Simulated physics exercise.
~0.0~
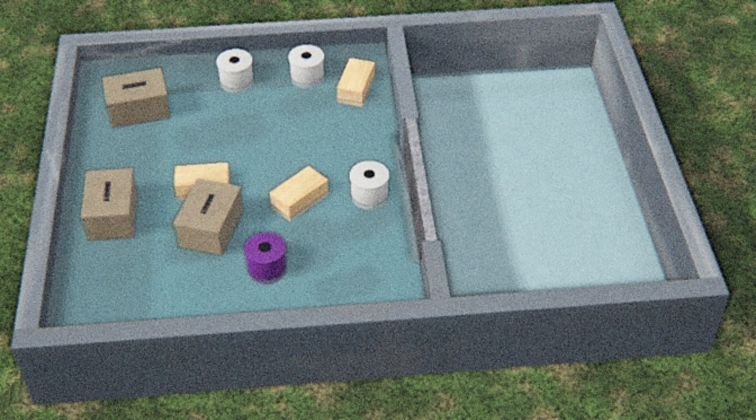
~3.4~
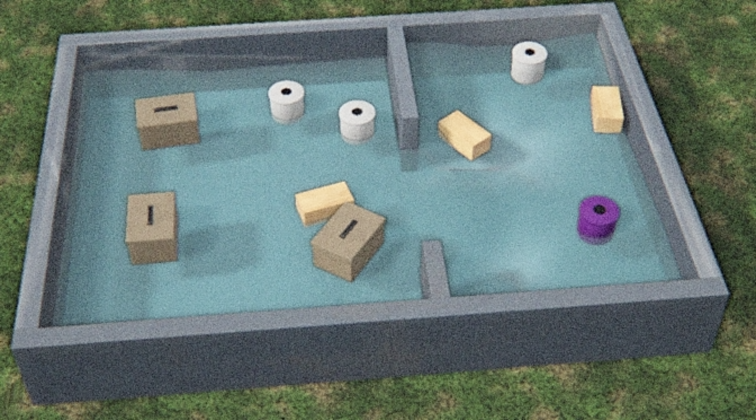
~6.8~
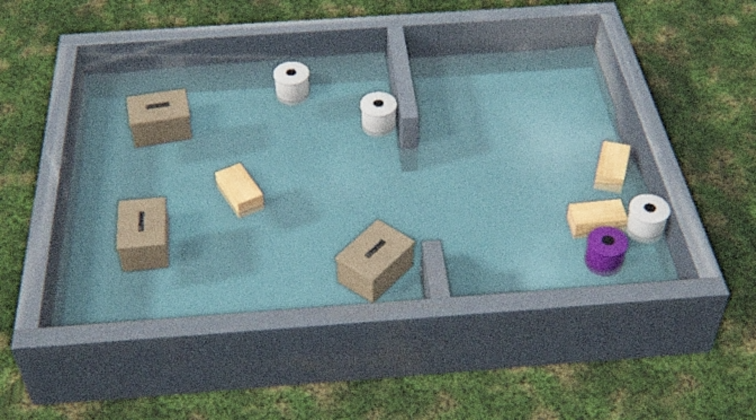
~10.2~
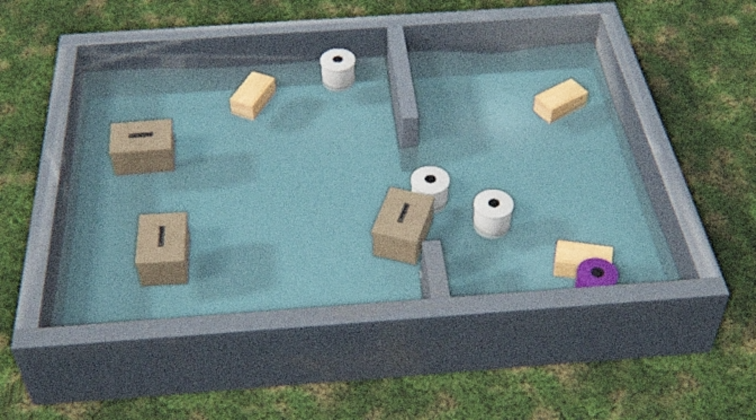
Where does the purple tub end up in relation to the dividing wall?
It passes through the gap to the right side of the dividing wall and ends up floating near the lower right corner, beside a cream block.
